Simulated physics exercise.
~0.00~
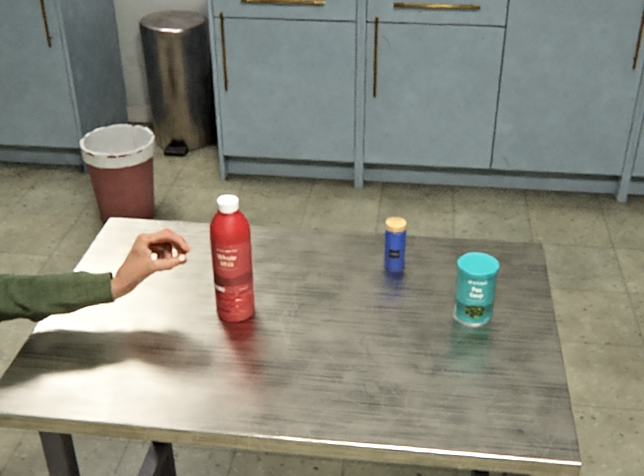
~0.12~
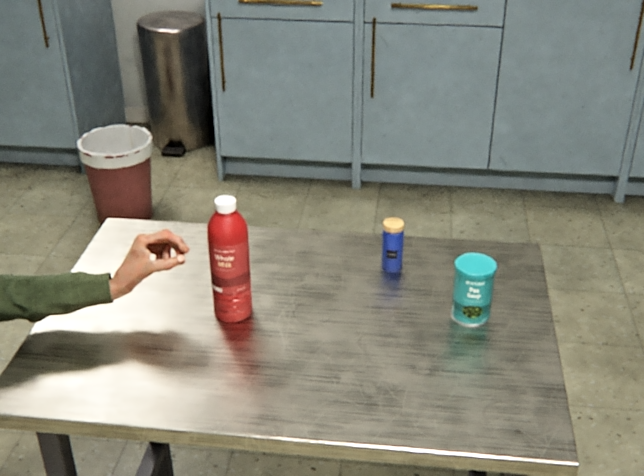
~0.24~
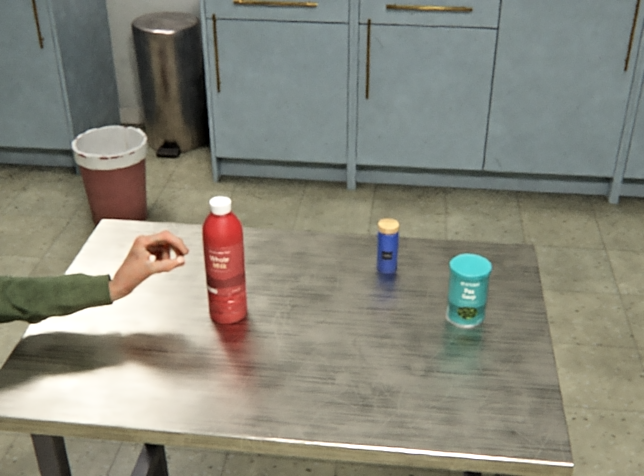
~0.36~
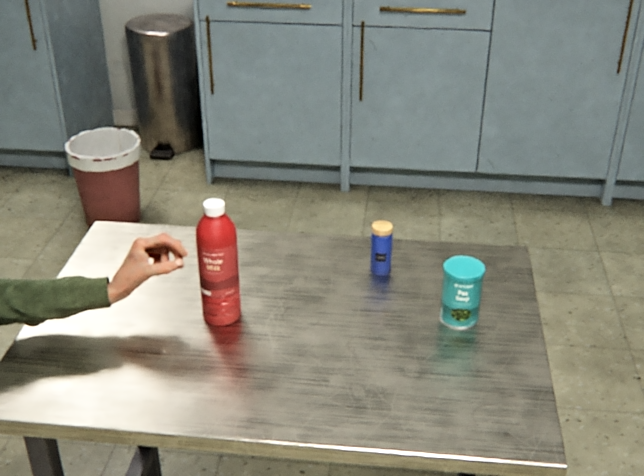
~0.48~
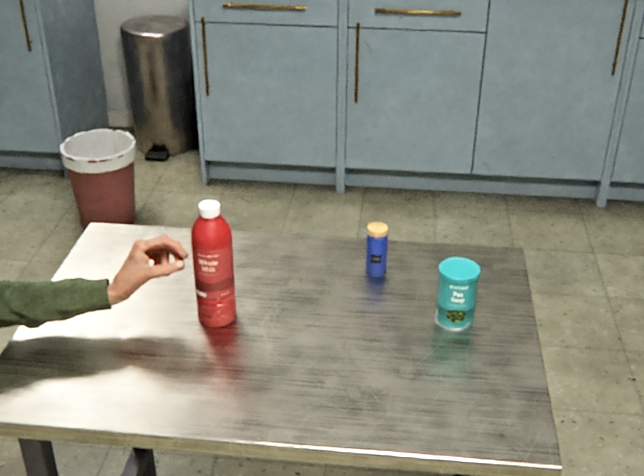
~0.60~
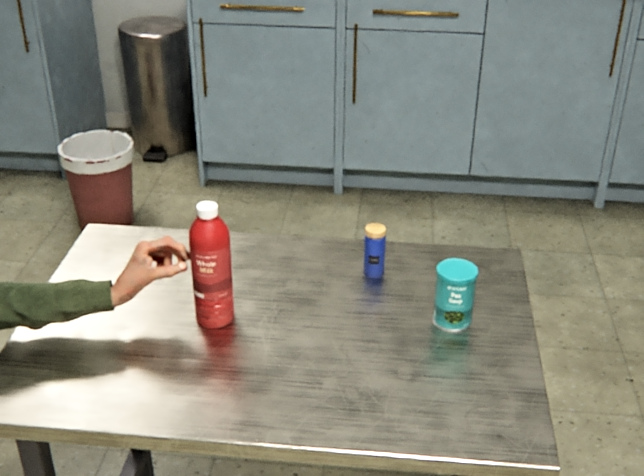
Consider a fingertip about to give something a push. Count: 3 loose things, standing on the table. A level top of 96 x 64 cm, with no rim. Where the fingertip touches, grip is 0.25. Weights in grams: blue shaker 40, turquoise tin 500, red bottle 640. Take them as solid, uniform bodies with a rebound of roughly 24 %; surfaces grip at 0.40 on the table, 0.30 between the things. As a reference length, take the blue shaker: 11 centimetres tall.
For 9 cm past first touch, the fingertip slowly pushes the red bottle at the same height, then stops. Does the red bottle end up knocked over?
Yes.
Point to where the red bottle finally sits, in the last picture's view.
(302, 307).
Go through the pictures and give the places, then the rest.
In the first frame, 0 cm of travel; red bottle (232, 258); blue shaker (395, 245).
In the second frame, 0 cm of travel; red bottle (229, 258); blue shaker (393, 245).
In the third frame, 1 cm of travel; red bottle (224, 260); blue shaker (388, 246).
In the fourth frame, 2 cm of travel; red bottle (218, 262); blue shaker (381, 248).
In the fifth frame, 3 cm of travel; red bottle (213, 263); blue shaker (377, 249).
In the sixth frame, 4 cm of travel; red bottle (211, 264); blue shaker (375, 250).
After 1.10 s, 8 cm of travel; red bottle leaning 16° near (231, 263).
After 1.50 s, 11 cm of travel; red bottle leaning 56° near (275, 278).
After 1.60 s, 12 cm of travel; red bottle on its side near (301, 307).
At rest (2.4 s), tipped over on the table, red bottle; the other 2 in place, give or take 5 cm. Seen from the same camera at the end, red bottle near (302, 307).
